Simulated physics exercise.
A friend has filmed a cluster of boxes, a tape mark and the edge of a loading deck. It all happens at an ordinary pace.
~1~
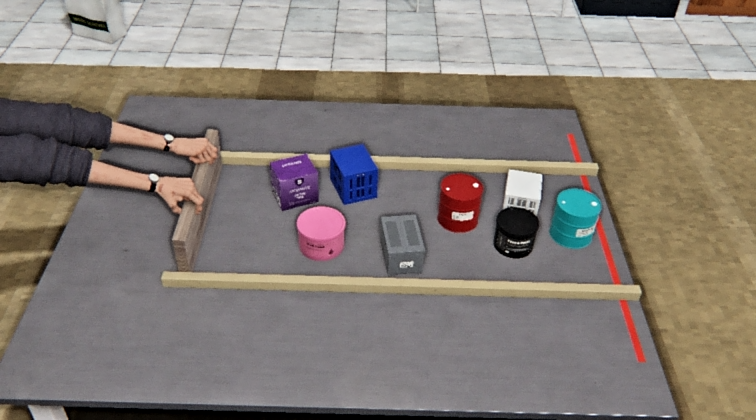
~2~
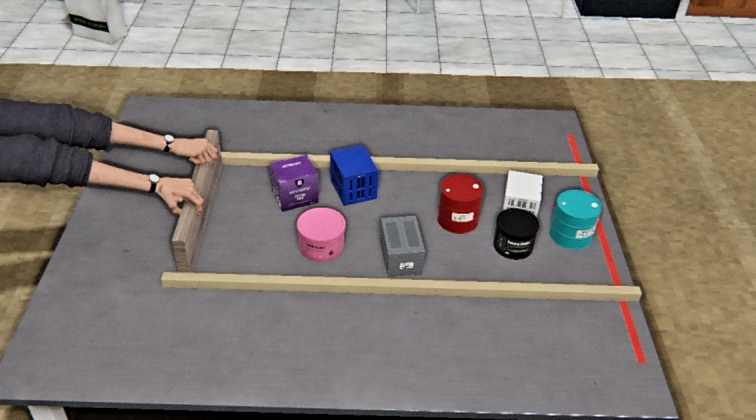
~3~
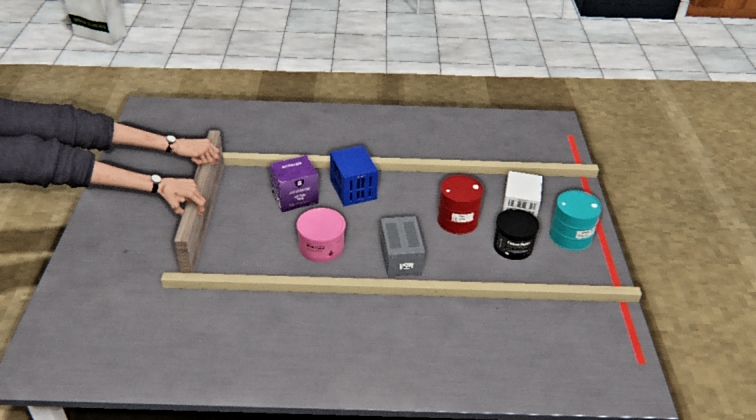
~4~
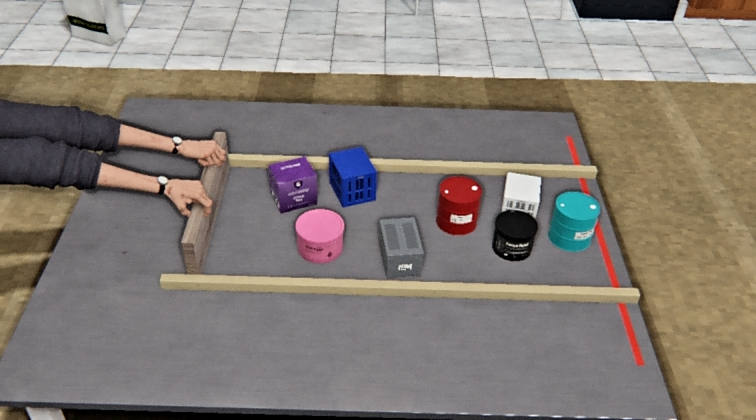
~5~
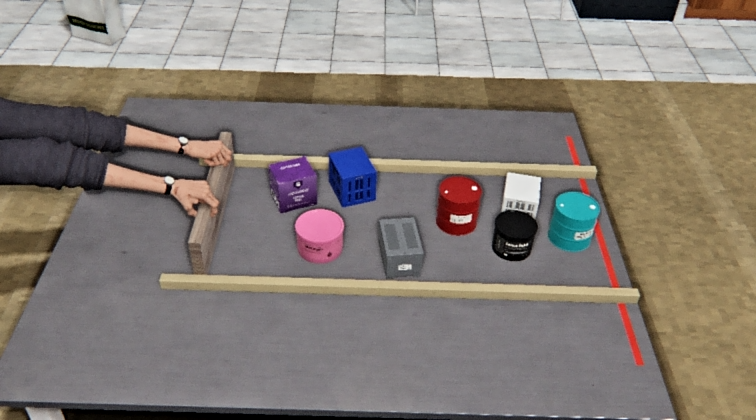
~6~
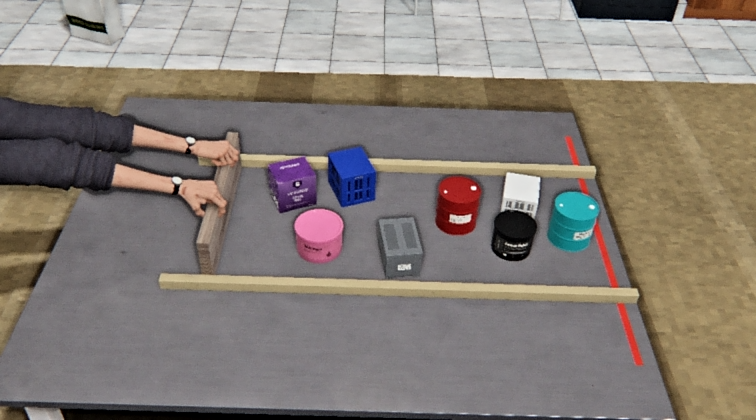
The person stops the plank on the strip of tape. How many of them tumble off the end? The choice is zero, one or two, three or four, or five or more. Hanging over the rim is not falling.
The number that fall off is five or more.
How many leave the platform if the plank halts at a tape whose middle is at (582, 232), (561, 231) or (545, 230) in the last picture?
In that order 4, 4 and 1.
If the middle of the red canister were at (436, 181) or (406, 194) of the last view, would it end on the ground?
Place by place, it is lost; tumbles off.
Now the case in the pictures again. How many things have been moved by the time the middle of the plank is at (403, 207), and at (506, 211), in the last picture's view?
By then 5, and 8.
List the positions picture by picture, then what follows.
The first picture shows turquoise canister (575, 219); white crate (522, 194); black pail (515, 233); plank (200, 199); tape (600, 229).
The second picture shows white crate (522, 195); blue crate (354, 175).
The third picture shows black pail (515, 235); red canister (460, 205).
The fourth picture shows turquoise canister (574, 222); plank (208, 201).
The fifth picture shows white crate (521, 197); grey tote (400, 248).
The sixth picture shows turquoise canister (573, 222); white crate (520, 197); black pail (513, 236); plank (221, 201); tape (598, 232).
Early on, none off yet; turquoise canister at rest near (573, 222); white crate at rest near (520, 197); black pail at rest near (513, 236).
A while later, none off yet; turquoise canister at rest near (573, 222); white crate travelled a little near (527, 195); black pail travelled a little near (524, 235).
Further along, none off yet; turquoise canister leaning a little near (635, 226); white crate travelled well along near (591, 190); black pail travelled well along near (602, 244).
Finally, the number that fall off is five or more; lost, purple box, pink pail, blue crate, grey tote, red canister, black pail, white crate and turquoise canister.
